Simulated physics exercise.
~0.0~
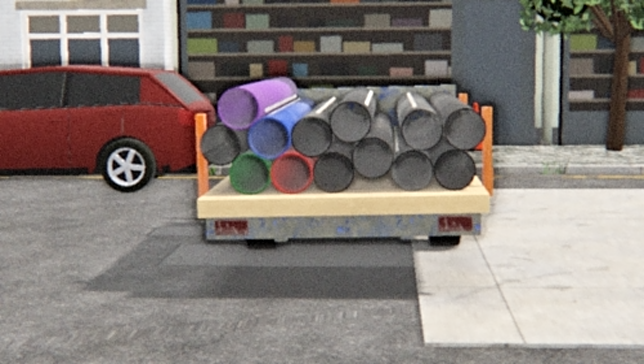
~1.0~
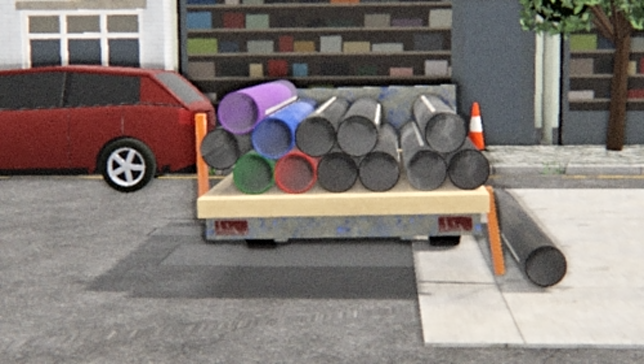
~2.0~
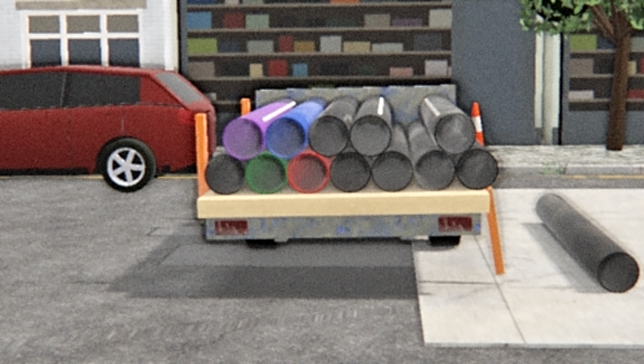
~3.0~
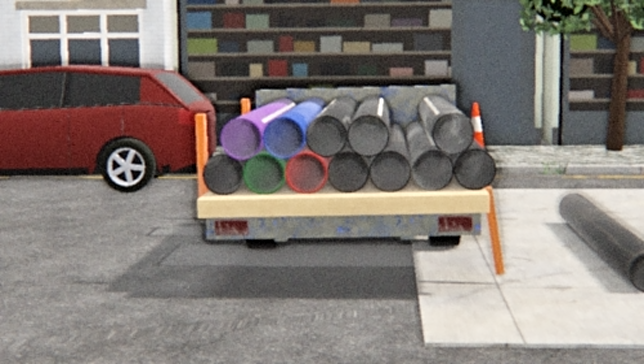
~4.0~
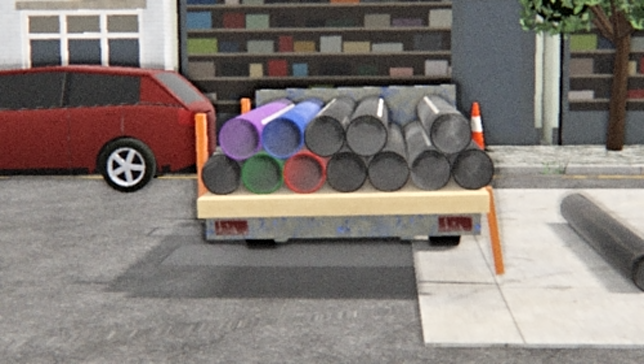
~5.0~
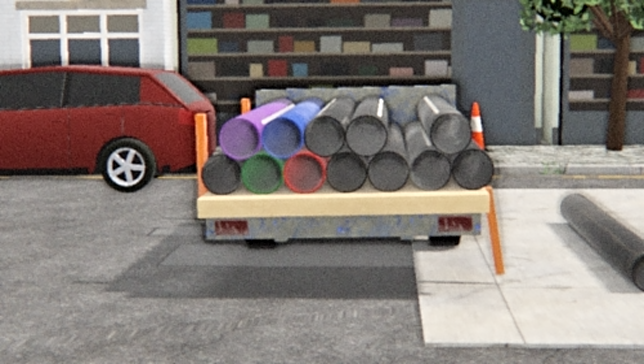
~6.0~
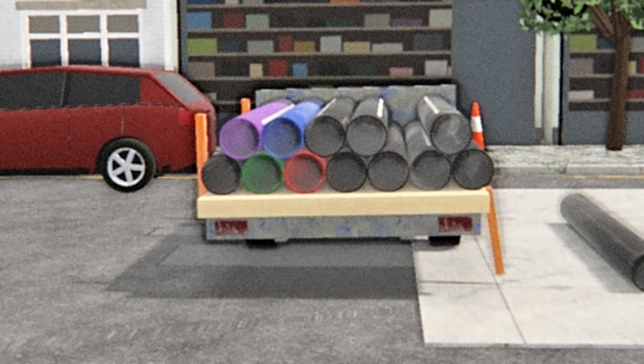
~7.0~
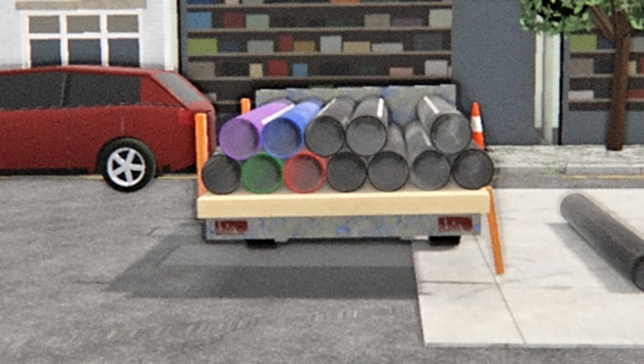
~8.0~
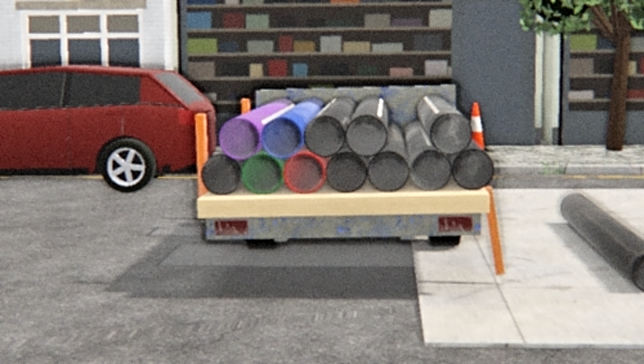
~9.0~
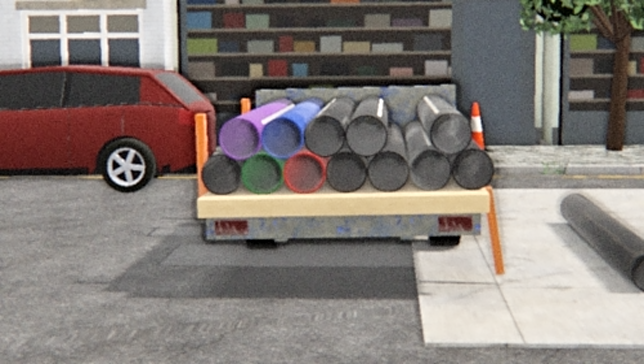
On a street beside a parked red car, a flat trailer seen from its tail end carries a stack of hollow pipes, mostly dark grey, with a purple, a blue, a green and a red one toward the left. The orange posts on the right side drop, and one grey pipe falls off that edge onto the pale pavement. It rolls away to the right while the remaining pipes shift slightly right and the purple one settles lower. The fallen pipe stops at the far right, and the rest lie still in two rows aboard the trailer, all four coloured pipes among them.
